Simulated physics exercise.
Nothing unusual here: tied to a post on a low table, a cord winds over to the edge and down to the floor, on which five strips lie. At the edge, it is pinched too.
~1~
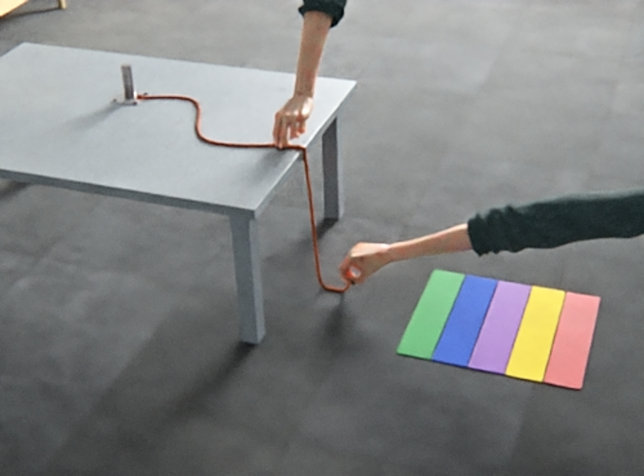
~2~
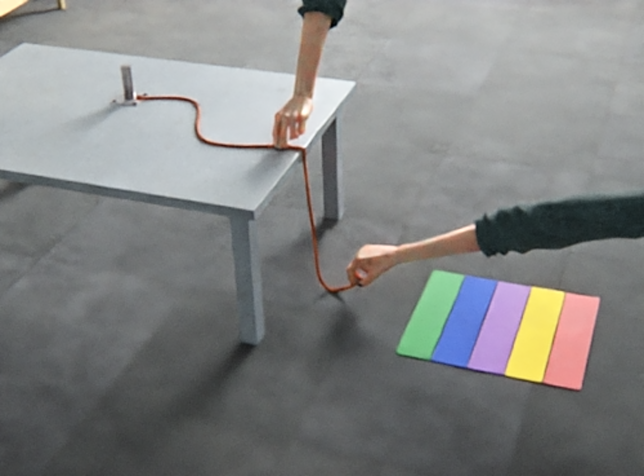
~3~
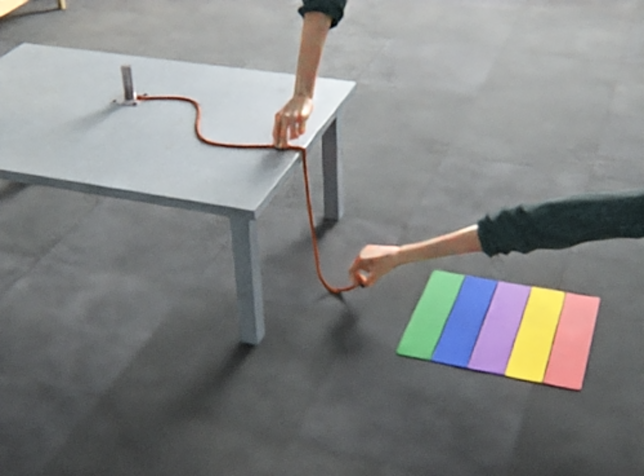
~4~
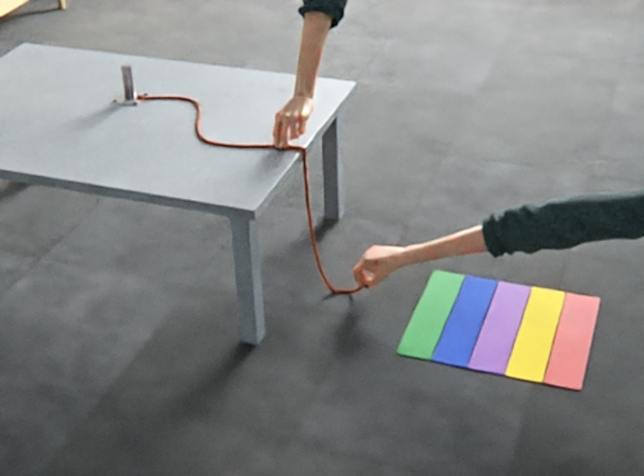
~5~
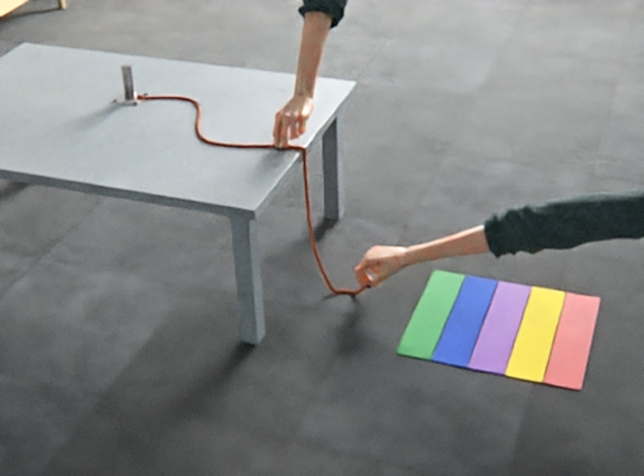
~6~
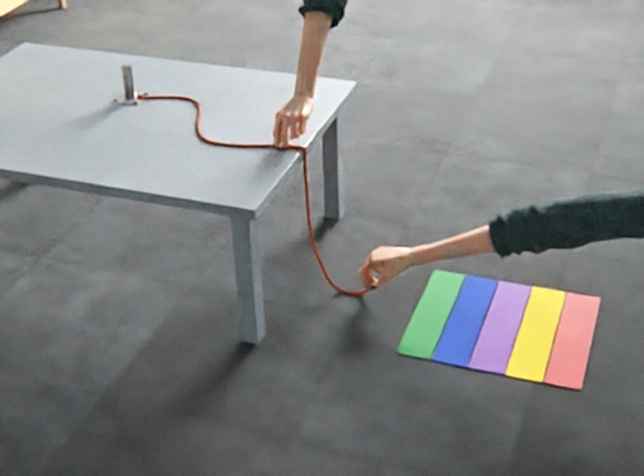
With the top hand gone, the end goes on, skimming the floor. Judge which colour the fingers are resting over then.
The purple strip.
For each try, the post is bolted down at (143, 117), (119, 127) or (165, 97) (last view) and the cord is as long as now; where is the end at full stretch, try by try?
Try by try: (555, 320), (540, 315) and (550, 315).
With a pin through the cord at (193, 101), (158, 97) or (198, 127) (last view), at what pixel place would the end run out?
Roughly (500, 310), (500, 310) and (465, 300), in that order.
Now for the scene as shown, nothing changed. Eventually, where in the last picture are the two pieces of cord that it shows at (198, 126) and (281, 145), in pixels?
End positions: About (235, 123) and about (327, 158).
Soon after, end near (440, 298); over green.
After that, end near (481, 305); over blue.
At the stop, end near (506, 310); over purple. It gets as far as the purple strip.
